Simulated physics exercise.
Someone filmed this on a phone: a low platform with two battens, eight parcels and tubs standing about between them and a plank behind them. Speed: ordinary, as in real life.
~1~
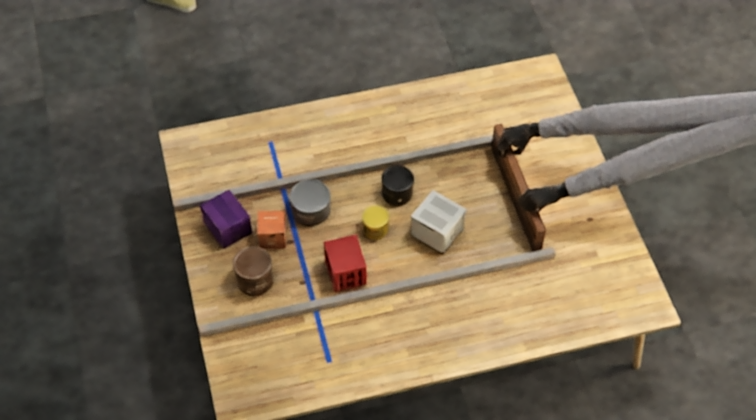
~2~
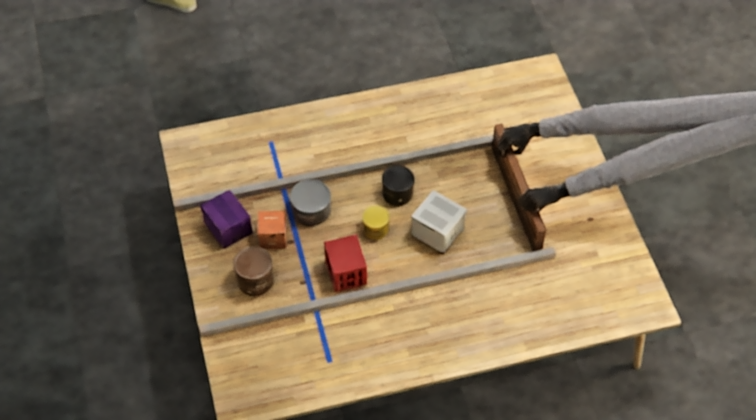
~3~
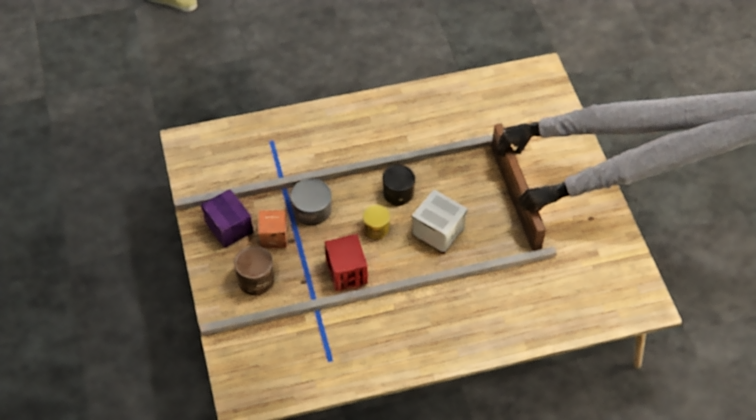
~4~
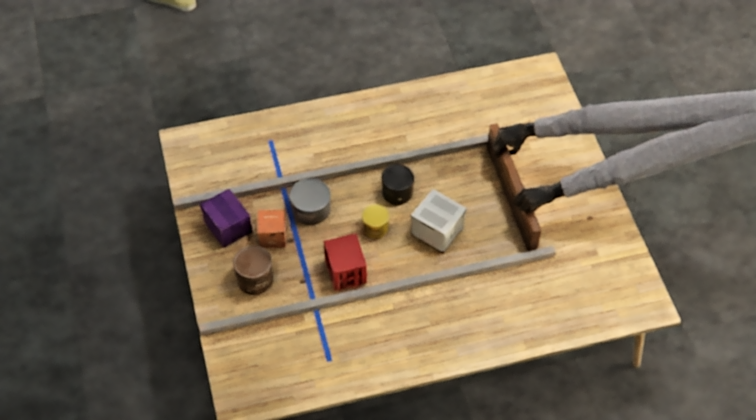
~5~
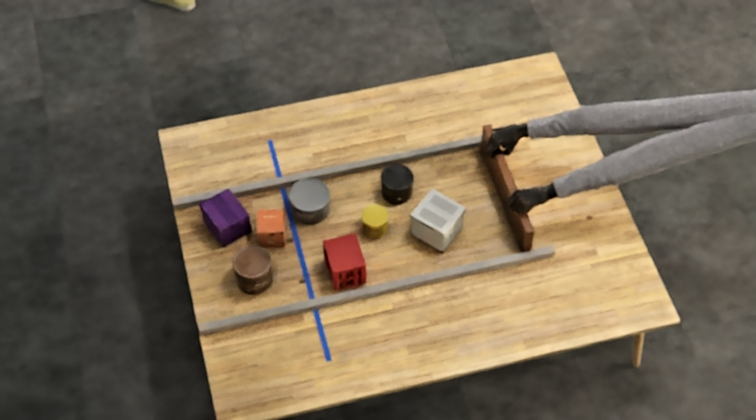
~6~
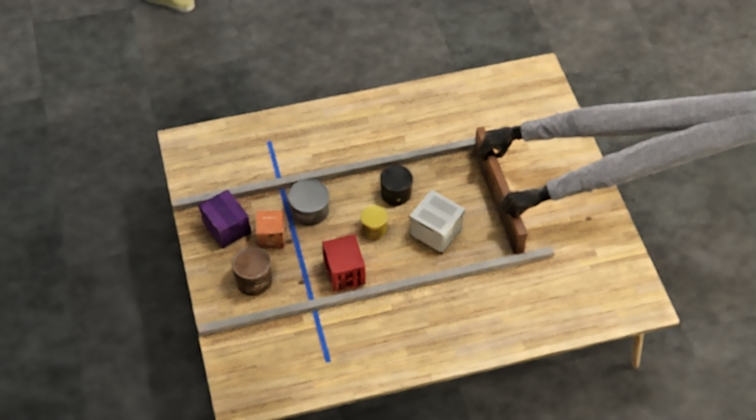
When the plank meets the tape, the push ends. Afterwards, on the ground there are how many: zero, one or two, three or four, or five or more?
I expect none of them to drop off the edge.
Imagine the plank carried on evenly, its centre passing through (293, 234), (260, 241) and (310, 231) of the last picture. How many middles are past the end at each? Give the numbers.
The numbers are 0, 2 and 0.
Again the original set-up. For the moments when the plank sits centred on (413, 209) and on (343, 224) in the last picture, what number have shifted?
Tally at point one: 3; at point two: 6.
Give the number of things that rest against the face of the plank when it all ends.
3 in contact.
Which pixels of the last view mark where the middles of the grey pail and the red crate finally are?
First: About (236, 215); second: About (249, 277).
A little later, none off yet; purple parcel at rest near (225, 219); brown pail at rest near (252, 271); orange box at rest near (271, 230).
Next, none off yet; purple parcel at rest near (224, 219); brown pail moving near (250, 272); orange box shifted a little near (263, 236).
When it is over, the number that fall off is zero.
